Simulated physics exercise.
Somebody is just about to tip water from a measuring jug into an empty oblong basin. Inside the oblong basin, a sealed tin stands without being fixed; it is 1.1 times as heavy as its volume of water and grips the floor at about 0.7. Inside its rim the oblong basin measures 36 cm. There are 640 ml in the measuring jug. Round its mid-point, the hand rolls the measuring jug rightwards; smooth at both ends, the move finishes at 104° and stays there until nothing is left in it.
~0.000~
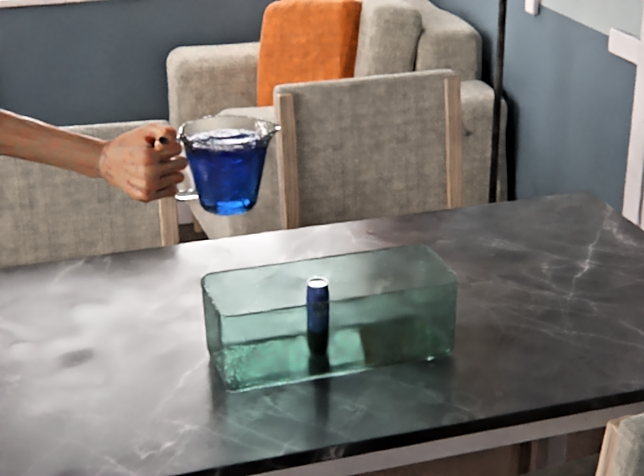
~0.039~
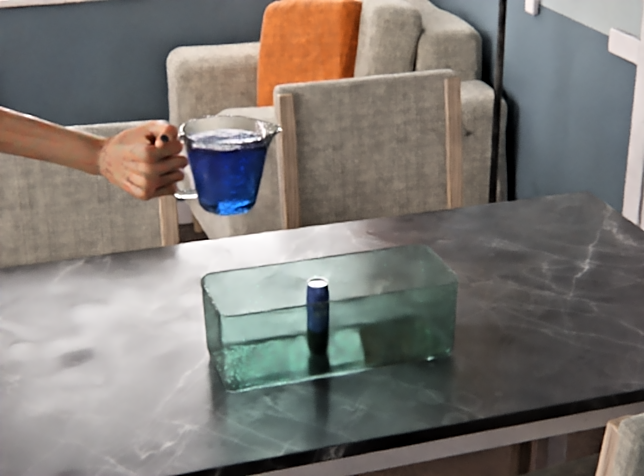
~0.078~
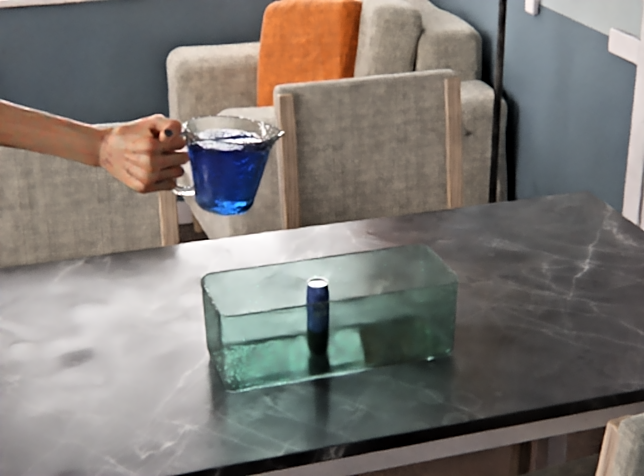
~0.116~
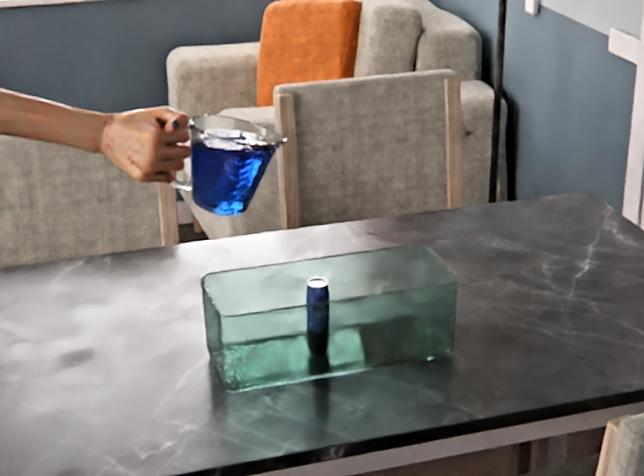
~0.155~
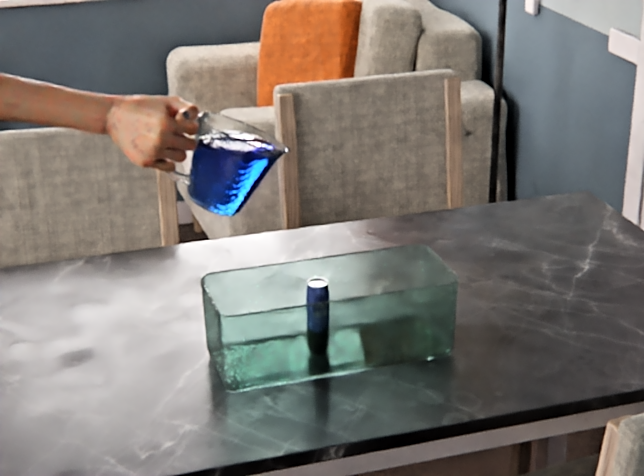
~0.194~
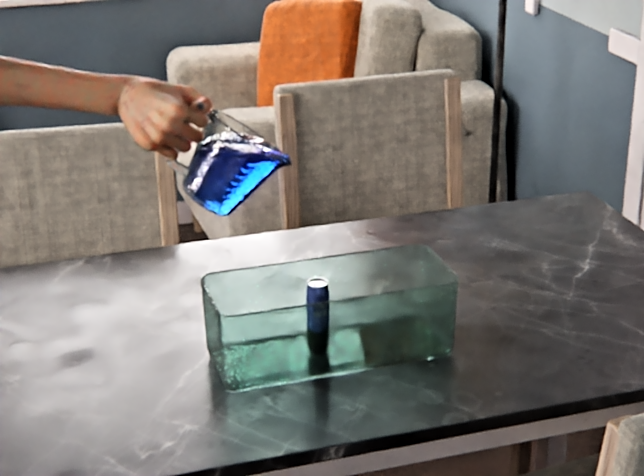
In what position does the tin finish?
It finishes knocked over.
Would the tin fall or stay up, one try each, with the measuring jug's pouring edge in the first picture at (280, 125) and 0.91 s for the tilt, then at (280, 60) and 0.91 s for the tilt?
Trial 1 - tin stays standing; trial 2 - tin stays standing.
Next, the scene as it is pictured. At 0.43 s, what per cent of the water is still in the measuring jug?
Near 36 in a hundred.
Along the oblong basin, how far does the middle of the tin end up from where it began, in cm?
8.5 cm.
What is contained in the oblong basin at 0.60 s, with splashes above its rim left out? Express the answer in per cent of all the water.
About 78 %.
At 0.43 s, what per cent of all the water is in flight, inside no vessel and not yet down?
Near 46 in a hundred.
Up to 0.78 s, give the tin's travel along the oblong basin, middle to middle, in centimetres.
Its middle sits about 7 cm from the start.
By 0.43 s the tilt is 101° and 36 per cent is still to pour; the tin stands where it began.
By 0.60 s the tilt is 104° and 5 per cent is still to pour; the tin stands where it began.
By 0.78 s the tilt is 104° and 0 per cent is still to pour; the tin lies on its side.
By 0.98 s the tilt is 104° and 0 per cent is still to pour; the tin lies on its side.
At rest the tin lies on its side.
